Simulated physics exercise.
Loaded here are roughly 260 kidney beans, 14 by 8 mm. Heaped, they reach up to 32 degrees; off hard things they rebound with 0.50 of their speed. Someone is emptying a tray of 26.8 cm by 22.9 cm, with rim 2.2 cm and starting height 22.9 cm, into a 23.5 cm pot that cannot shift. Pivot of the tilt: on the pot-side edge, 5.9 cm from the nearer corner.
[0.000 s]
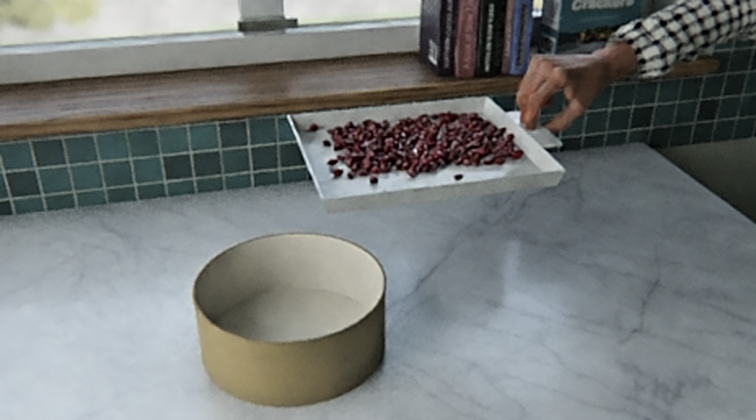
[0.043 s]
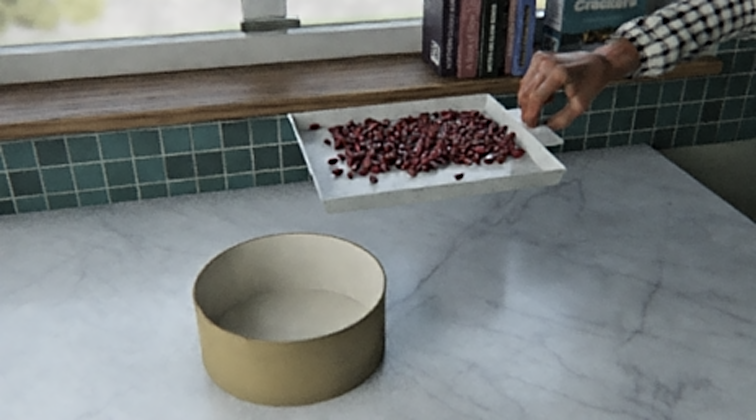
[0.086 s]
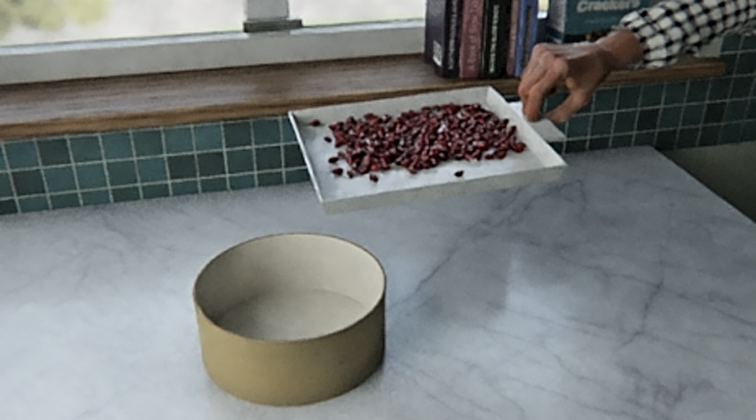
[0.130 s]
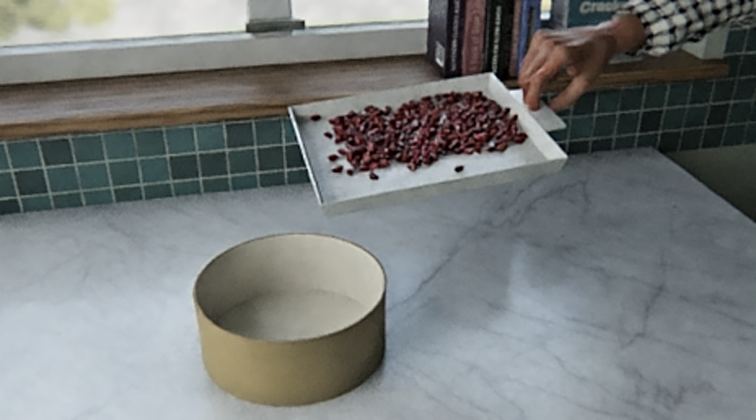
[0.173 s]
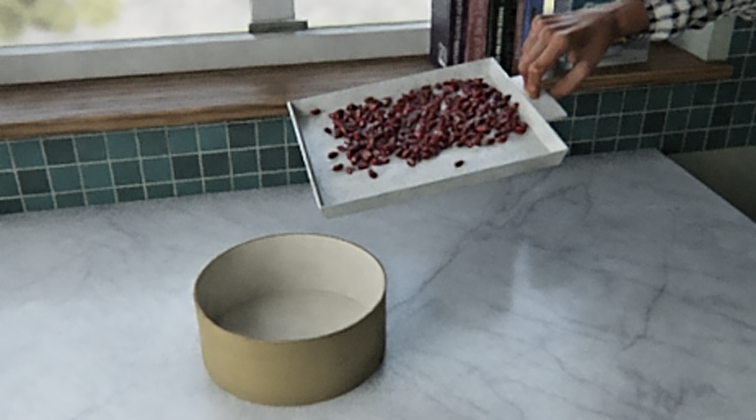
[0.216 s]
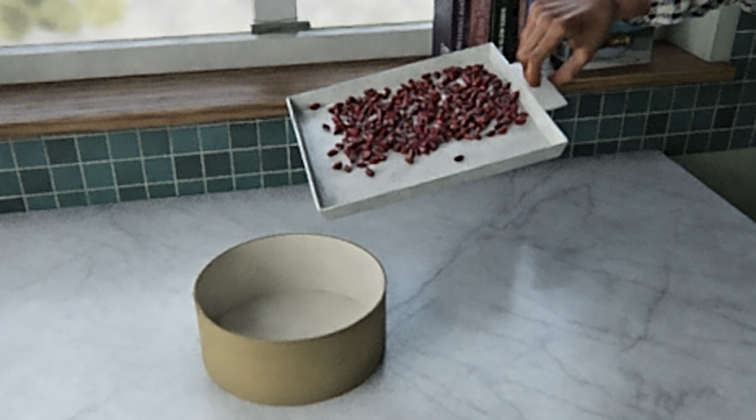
A white tray of dark red kidney beans is held above a pale grey marble counter, seen from slightly above, with a window and wooden sill behind. A round tan pot sits empty at lower left, before green tiles and upright books. Gripping the tray's right end, a hand in a checked sleeve raises the far side, tilting it gradually toward the left front corner, while the beans barely shift and the camera stays still.
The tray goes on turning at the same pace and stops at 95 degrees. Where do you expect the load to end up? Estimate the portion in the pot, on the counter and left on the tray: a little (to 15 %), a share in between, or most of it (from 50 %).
Pot: Most of it; counter: A share in between; tray: A little.
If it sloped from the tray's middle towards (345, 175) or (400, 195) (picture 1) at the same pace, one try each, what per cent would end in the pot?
I'd put it at about 95 per cent for the first tilt and about 45 per cent for the second.
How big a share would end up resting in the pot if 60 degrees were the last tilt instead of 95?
In that case some 45 per cent.
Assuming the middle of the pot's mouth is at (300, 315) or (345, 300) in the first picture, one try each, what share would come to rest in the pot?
100 % and 90 %.
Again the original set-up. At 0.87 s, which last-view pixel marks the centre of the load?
Around (300, 312).
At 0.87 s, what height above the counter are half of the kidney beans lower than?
About 12 centimetres.
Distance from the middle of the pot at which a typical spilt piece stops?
I'd say around 26 centimetres.
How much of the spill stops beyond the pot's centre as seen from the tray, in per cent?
About 90 %.
After 0.61 s, tilt 54 degrees; the tray holds 100 %, the pot 0 %.
After 0.87 s, tilt 80 degrees; the tray holds 30 %, the pot 25 %.
Then, at 1.23 s, tilt 95 degrees; the tray holds 0 %, the pot 65 %.
By 2.4 s all is still; pot 70 %, counter 30 %, tray 0 %.
